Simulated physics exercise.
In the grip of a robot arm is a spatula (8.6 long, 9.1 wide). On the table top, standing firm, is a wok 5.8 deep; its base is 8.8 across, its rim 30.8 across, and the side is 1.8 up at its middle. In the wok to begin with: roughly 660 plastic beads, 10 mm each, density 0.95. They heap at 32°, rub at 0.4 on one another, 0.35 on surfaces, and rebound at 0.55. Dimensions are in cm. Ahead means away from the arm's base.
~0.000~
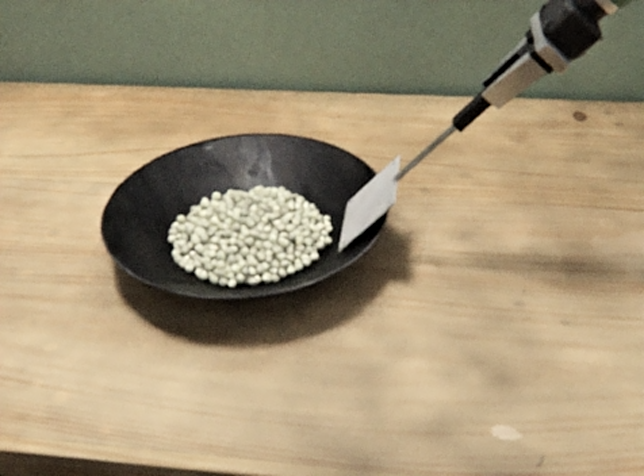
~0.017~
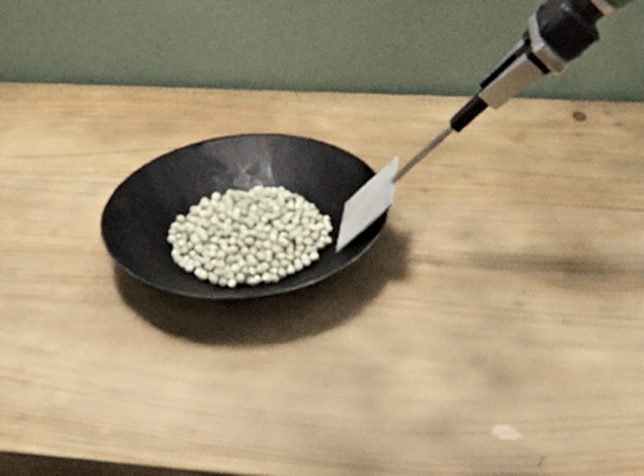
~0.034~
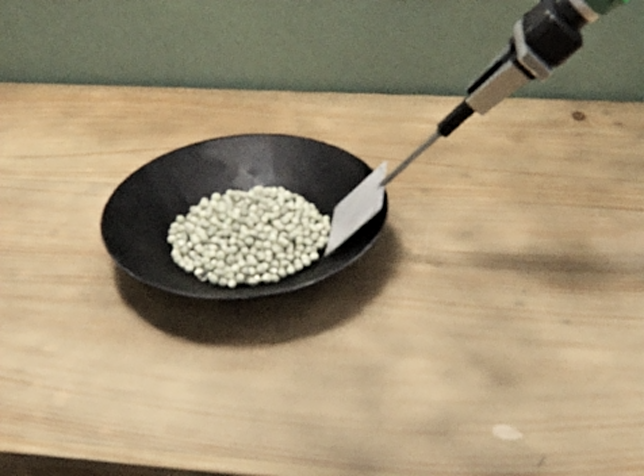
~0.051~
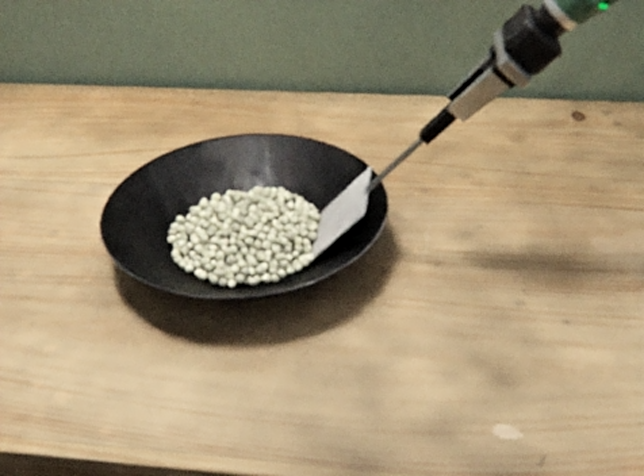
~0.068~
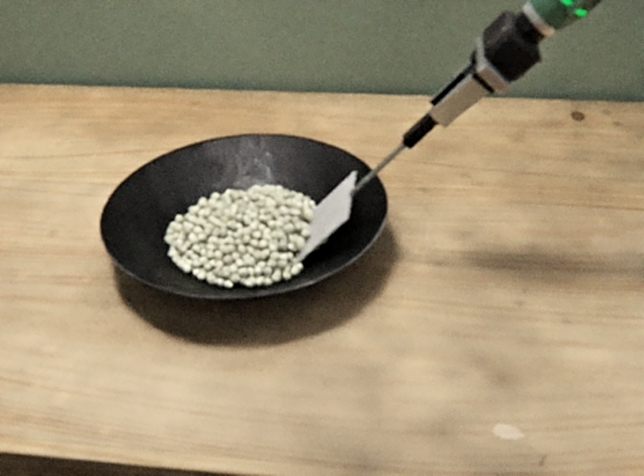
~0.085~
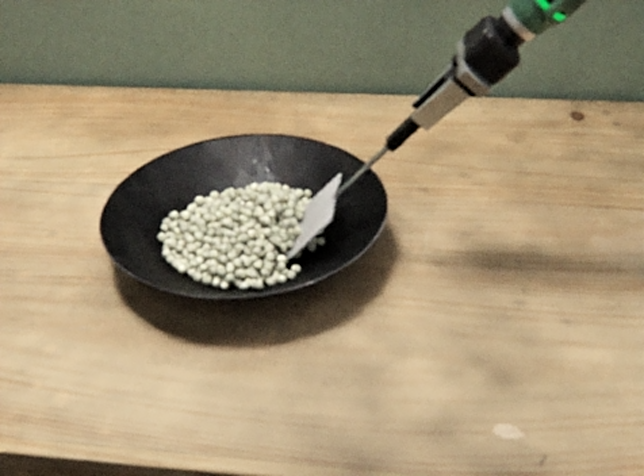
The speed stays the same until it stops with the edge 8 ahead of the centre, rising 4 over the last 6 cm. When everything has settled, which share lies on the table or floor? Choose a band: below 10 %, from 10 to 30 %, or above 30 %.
That share falls between 10 and 30 %.
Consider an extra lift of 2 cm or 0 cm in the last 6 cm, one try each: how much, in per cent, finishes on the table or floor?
I'd put it near 25 in a hundred, then near 20 in a hundred.
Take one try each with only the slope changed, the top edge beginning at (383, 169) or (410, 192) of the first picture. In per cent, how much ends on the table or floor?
Some 20 per cent, then some 20 per cent.
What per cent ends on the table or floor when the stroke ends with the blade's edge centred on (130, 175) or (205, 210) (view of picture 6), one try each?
Estimates, in order: 40 % and 5 %.
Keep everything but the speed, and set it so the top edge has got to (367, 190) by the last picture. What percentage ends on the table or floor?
My guess is around 0 percent.
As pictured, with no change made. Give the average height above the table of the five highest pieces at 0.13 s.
Roughly 7 cm above the table.
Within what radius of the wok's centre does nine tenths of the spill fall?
80 cm.
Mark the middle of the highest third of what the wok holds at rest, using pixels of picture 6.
It is centred around (169, 221).
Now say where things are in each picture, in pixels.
Spatula top edge at (397, 178), sloping 49°; upper third of the load around (250, 227), from x 175 to 330, top at y 190; 658 in the wok, in the first frame.
Spatula top edge at (395, 179), sloping 49°; upper third of the load around (250, 227), from x 170 to 330, top at y 190, in the second frame.
Spatula top edge at (383, 184), sloping 49°; upper third of the load around (250, 227), from x 170 to 330, top at y 190, in the third frame.
Spatula top edge at (367, 190), sloping 49°; upper third of the load around (251, 227), from x 170 to 325, top at y 190, in the fourth frame.
Spatula top edge at (351, 194), sloping 49°; upper third of the load around (250, 225), from x 170 to 325, top at y 190, in the fifth frame.
Spatula top edge at (336, 196), sloping 49°; upper third of the load around (247, 223), from x 165 to 320, top at y 185; 658 in the wok, in the sixth frame.
By 0.13 s, sloping 49°, highest piece 7 above the table; 658 in the wok.
By 0.17 s, sloping 49°, highest piece 8 above the table; 658 in the wok.
By 0.39 s, sloping 49°, highest piece 8 above the table; 508 in the wok, 90 on the table or floor, 60 on the blade or in flight.
By 1.44 s, sloping 49°, highest piece 5 above the table; 508 in the wok, 150 on the table or floor.
Final count, 508 in the wok, 150 on the table or floor. That is 23 % on the table or floor.
